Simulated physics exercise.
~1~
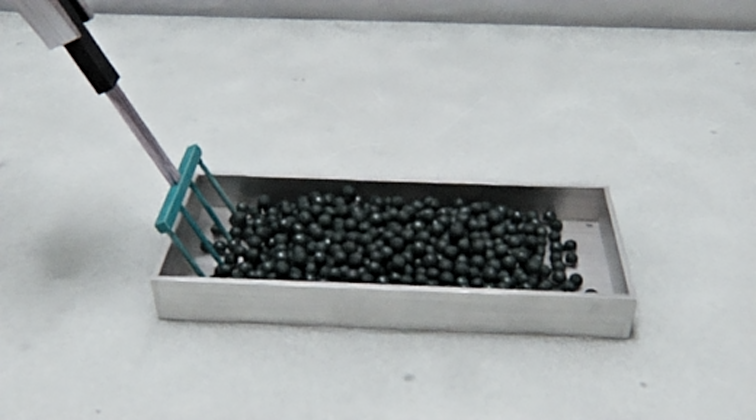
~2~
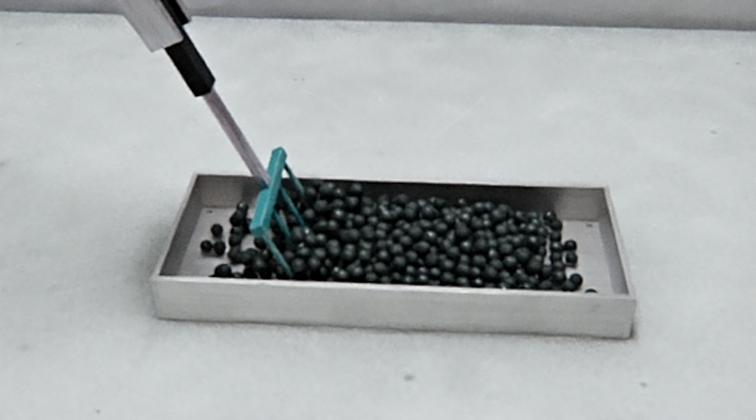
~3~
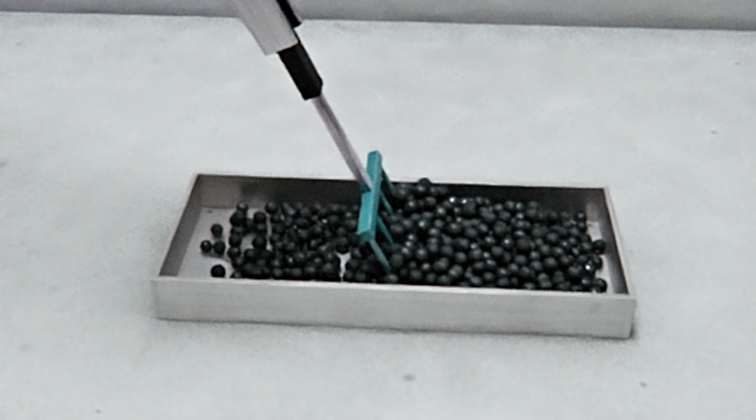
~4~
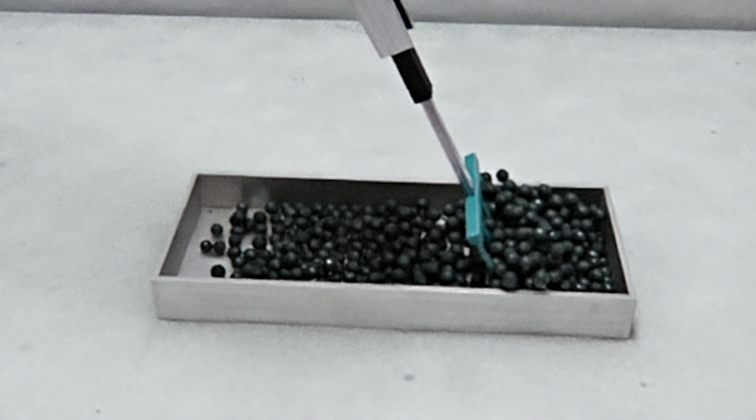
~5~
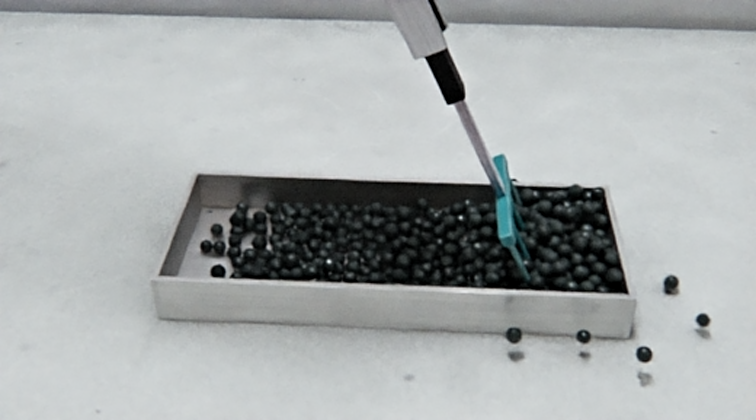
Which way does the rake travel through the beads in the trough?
The rake travels to the right, going from the left end of the trough toward the right end.
